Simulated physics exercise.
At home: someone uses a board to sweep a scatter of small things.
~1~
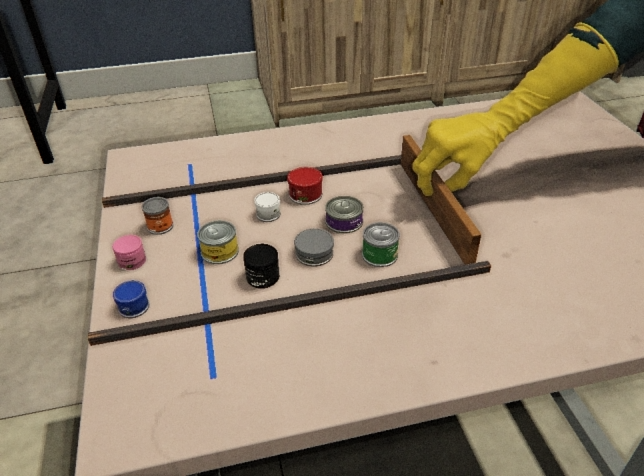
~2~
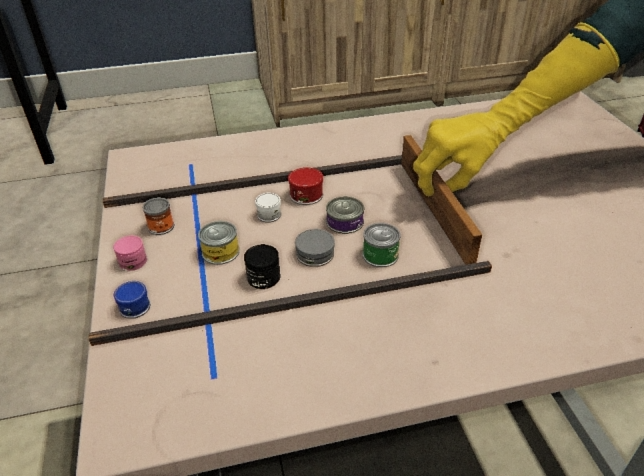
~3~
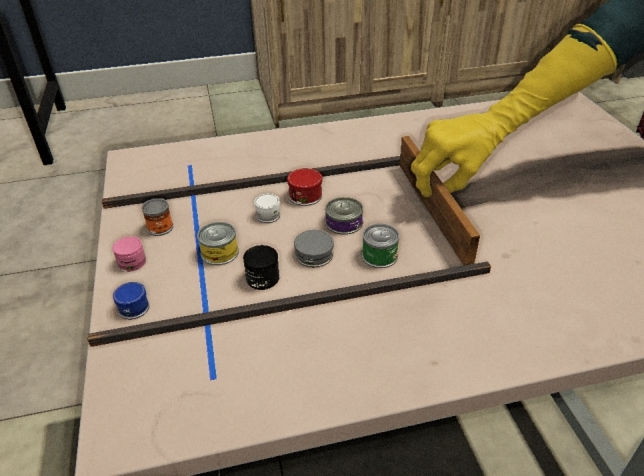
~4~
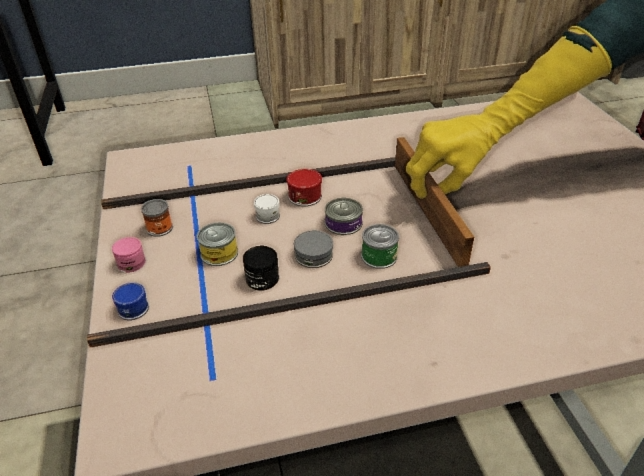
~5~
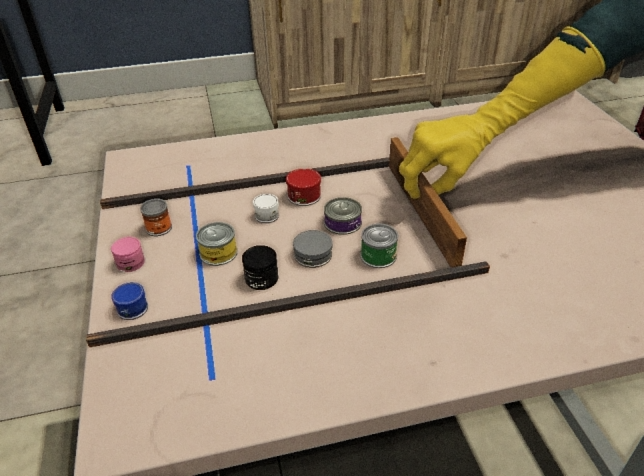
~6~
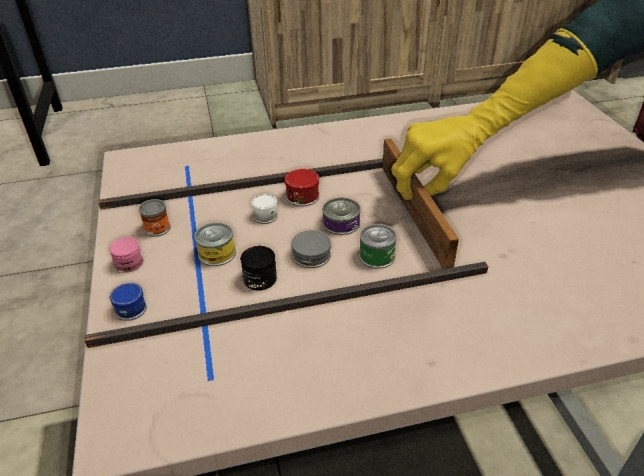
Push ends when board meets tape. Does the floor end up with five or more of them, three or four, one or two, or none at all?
Over the end go not a single one.
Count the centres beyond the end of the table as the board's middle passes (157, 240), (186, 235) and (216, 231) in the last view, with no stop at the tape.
Respectively 2, 0 and 0.
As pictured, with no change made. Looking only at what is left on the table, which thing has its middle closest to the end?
Foremost: The pink tub.
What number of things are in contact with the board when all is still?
Looks like 3 of them, all told.
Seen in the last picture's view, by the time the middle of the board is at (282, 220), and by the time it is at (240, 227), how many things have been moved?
At first I count 7, and then 7.
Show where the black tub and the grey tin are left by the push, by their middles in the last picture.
Black tub at (148, 304), grey tin at (166, 267).
Soon after, none off yet; pink tub at rest near (127, 255); blue tin at rest near (129, 302); orange tin at rest near (155, 218).
At rest, the number that fall off is zero.
